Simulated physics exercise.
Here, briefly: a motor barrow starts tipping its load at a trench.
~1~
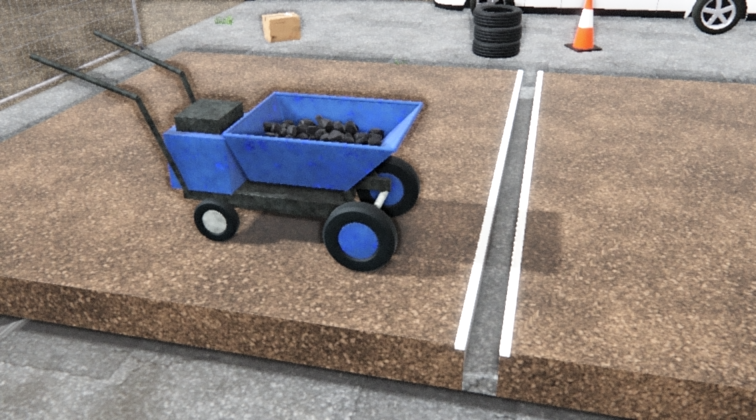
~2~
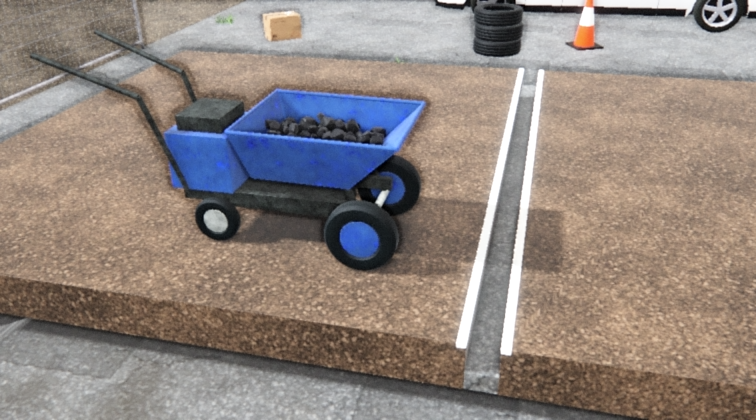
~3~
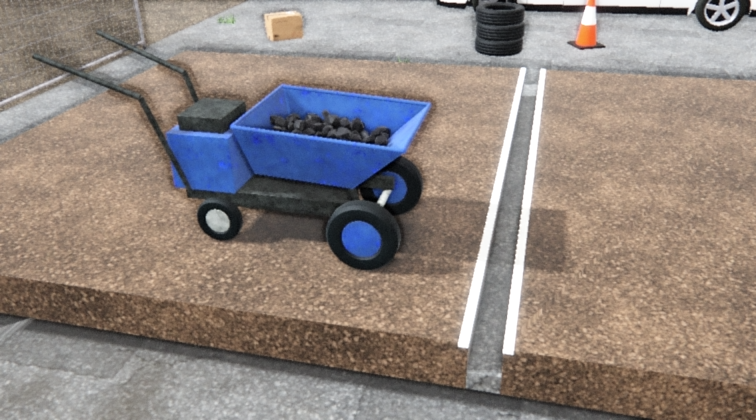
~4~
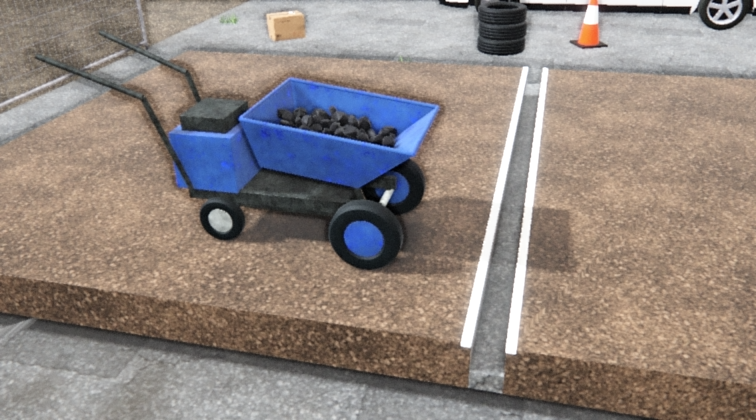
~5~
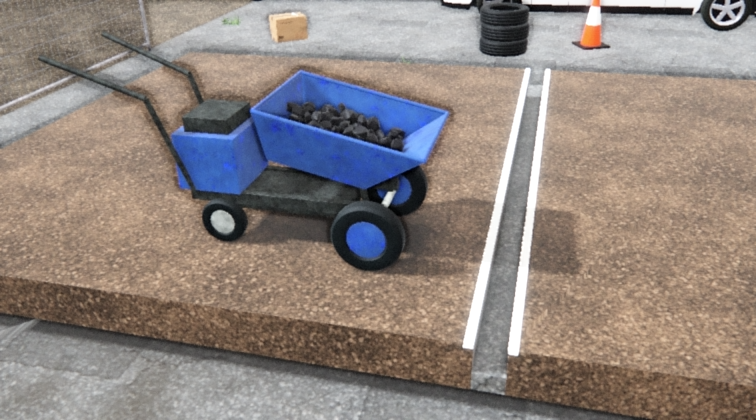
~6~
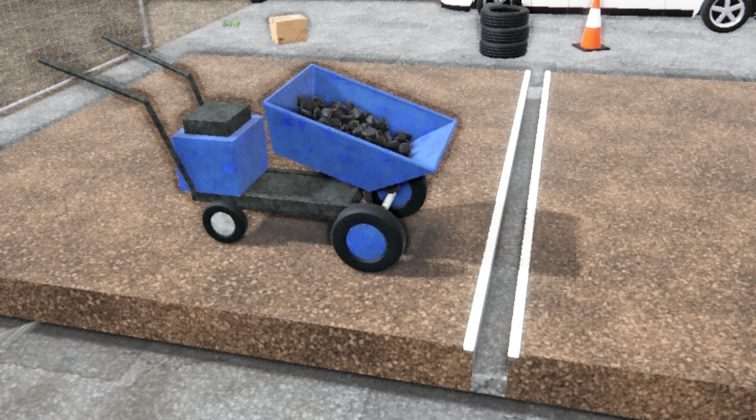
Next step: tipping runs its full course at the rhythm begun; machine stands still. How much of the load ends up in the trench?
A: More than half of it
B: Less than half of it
A, more than half of it.
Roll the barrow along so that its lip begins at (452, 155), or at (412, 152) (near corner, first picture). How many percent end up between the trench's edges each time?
First try: Around 0 %; second try: Around 60 %.
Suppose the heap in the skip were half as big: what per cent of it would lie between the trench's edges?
Near 90 per cent, give or take.
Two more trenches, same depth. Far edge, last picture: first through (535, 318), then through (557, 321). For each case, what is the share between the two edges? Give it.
I'd expect close to 90 in a hundred and then close to 90 in a hundred.
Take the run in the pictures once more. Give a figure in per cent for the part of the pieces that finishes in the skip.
It comes out at some 10 in a hundred.
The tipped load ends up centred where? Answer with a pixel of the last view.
Close to (509, 258).
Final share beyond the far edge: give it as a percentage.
Share of load: Near 20 %.
Shortly afterwards, skip tipped steeply; the whole lot in the skip.
Next, skip tipped right over; the bulk in the skip; only a few short of the trench; near a quarter in or heaped over the trench; only a few falling.
Some moments later, skip tipped right over; a little in the skip; a little short of the trench; near two thirds in or heaped over the trench; near a quarter beyond it.
In the end, skip tipped right over; a little in the skip; a little short of the trench; near two thirds in or heaped over the trench; near a quarter beyond it.
